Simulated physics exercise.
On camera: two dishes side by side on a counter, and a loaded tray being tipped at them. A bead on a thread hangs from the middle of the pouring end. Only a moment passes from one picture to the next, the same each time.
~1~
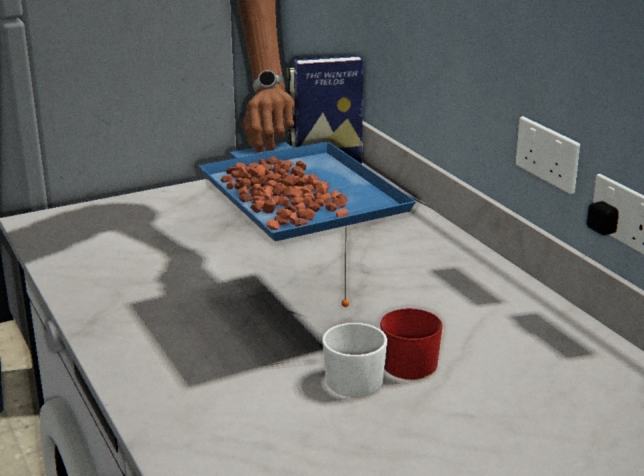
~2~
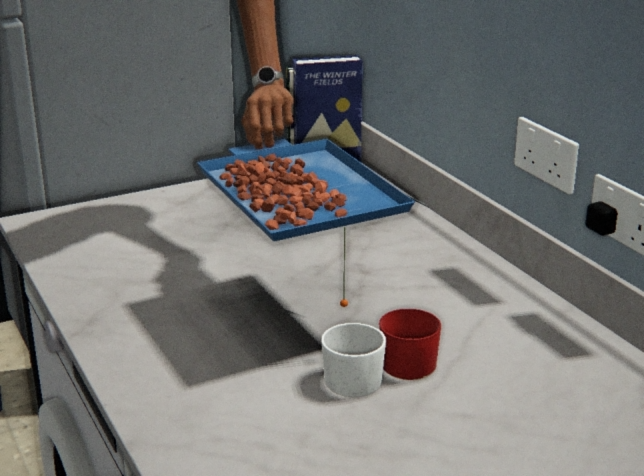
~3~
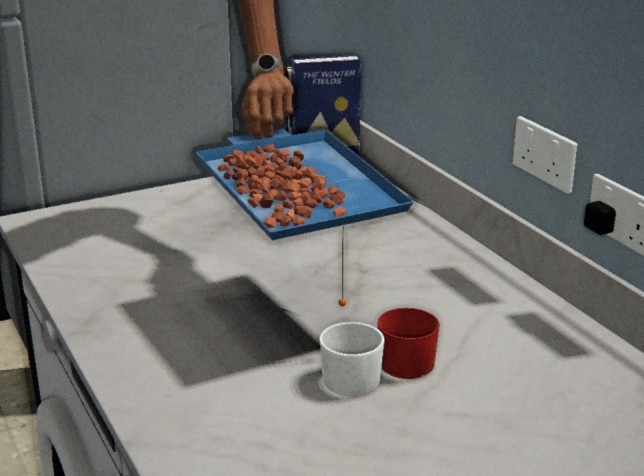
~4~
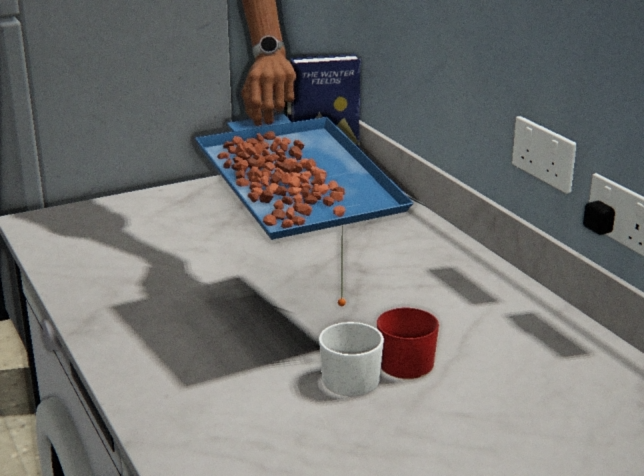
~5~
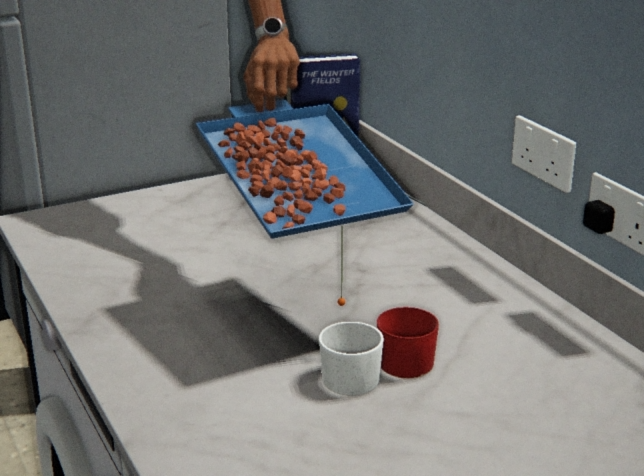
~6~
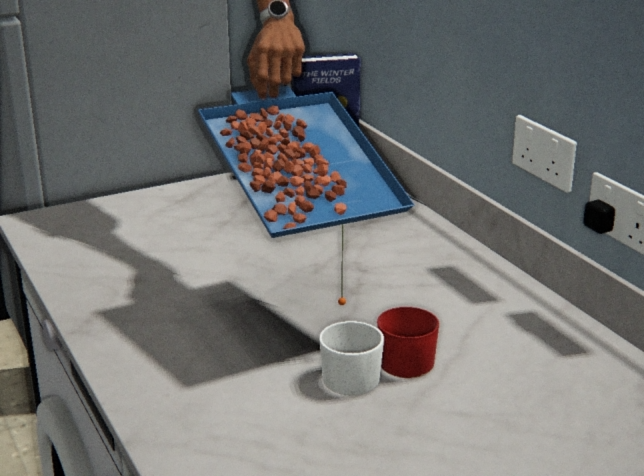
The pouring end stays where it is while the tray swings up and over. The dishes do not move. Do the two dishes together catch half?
They take over half between them.
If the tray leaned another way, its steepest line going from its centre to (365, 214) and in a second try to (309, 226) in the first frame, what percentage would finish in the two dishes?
About 40 and 20 per cent.
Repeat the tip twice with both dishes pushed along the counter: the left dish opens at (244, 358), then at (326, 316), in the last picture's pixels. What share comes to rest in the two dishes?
About 20 and 0 per cent.
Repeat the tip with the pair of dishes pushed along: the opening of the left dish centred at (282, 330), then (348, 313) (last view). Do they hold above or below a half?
In turn: Less than half; not half.
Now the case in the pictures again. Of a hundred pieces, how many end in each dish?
The left dish has 30 per cent, the right dish has 30.
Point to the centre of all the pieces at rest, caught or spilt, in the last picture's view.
Close to (367, 371).
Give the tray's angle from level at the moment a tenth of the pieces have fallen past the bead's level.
Near 75 degrees.
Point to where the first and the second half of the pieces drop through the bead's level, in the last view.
The first part at (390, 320); the rest at (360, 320).
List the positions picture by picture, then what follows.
The first frame shows corners of the pouring end (275, 230) and (410, 200), level; middle of the load (282, 189), bits of crushed brick; left dish (370, 372); right dish (427, 355); bead on its thread (345, 303).
The second frame shows corners of the pouring end (274, 230) and (409, 201), level; middle of the load (281, 187).
The third frame shows corners of the pouring end (273, 229) and (408, 201), tipped barely, level across its low end; middle of the load (280, 181).
The fourth frame shows corners of the pouring end (272, 229) and (408, 202), tipped a little, level across its low end; middle of the load (280, 174).
The fifth frame shows corners of the pouring end (273, 229) and (408, 202), tipped clearly, level across its low end; middle of the load (281, 166).
The sixth frame shows corners of the pouring end (274, 229) and (409, 203), tipped clearly, level across its low end; middle of the load (282, 159); left dish (367, 370); right dish (424, 354).
Just after the last frame, tray tipped steeply; the larger part on the tray; just a few in the left dish; roughly a quarter in the air.
A moment on, tray tipped past a quarter turn; roughly a quarter in the left dish; roughly a third in the right dish; roughly a quarter outside both; about a tenth in the air.
Further on, tray tipped past a quarter turn; roughly a third in the left dish; roughly a third in the right dish; roughly a third outside both.
When it is over, tray tipped past a quarter turn; roughly a third in the left dish; roughly a third in the right dish; roughly a third outside both.
